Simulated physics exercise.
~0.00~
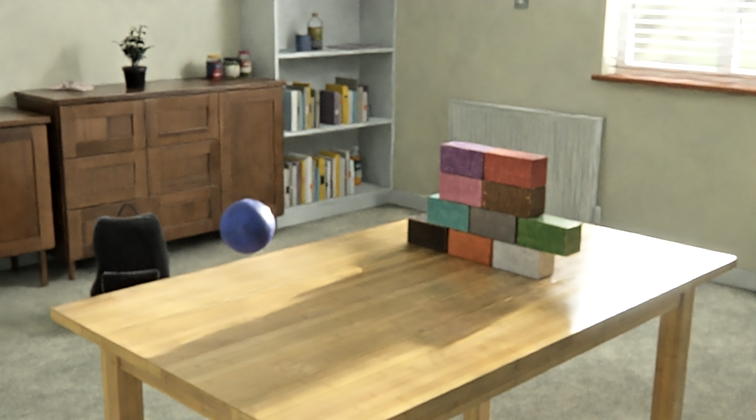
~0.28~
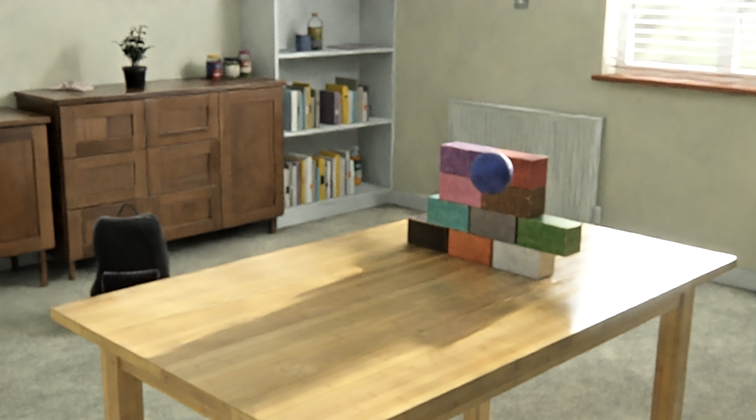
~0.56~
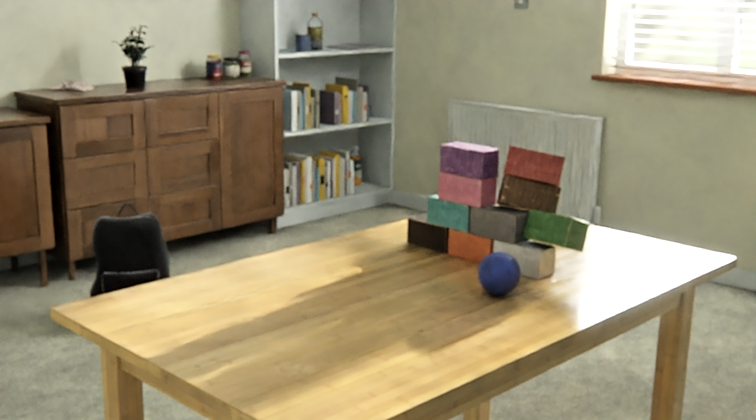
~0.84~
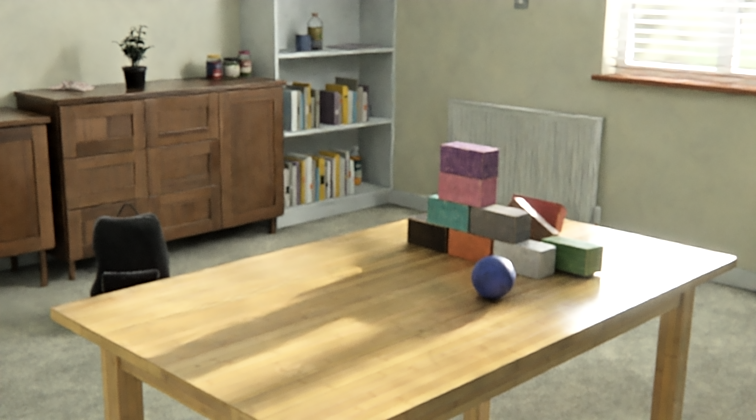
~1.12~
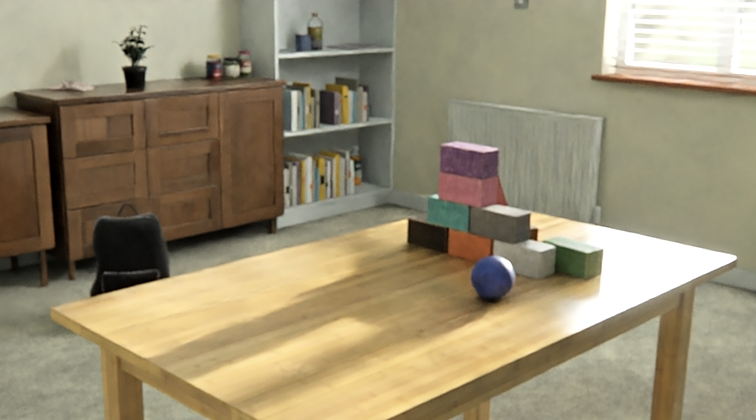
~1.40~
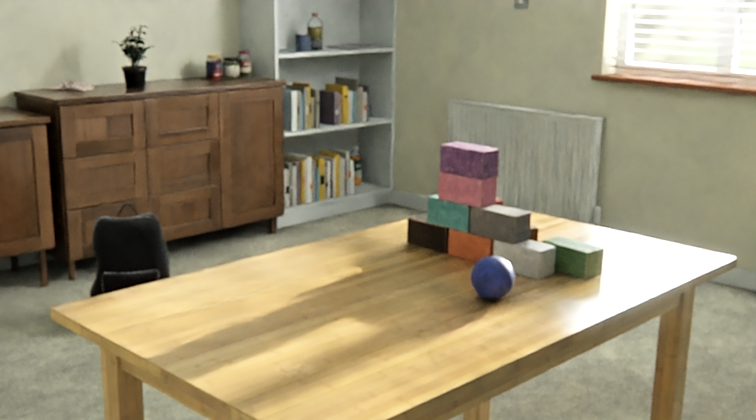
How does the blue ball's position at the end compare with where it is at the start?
At the start the blue ball is in the air over the left part of the table, well away from the blocks. At the end it rests on the tabletop farther right, just in front of the pile.
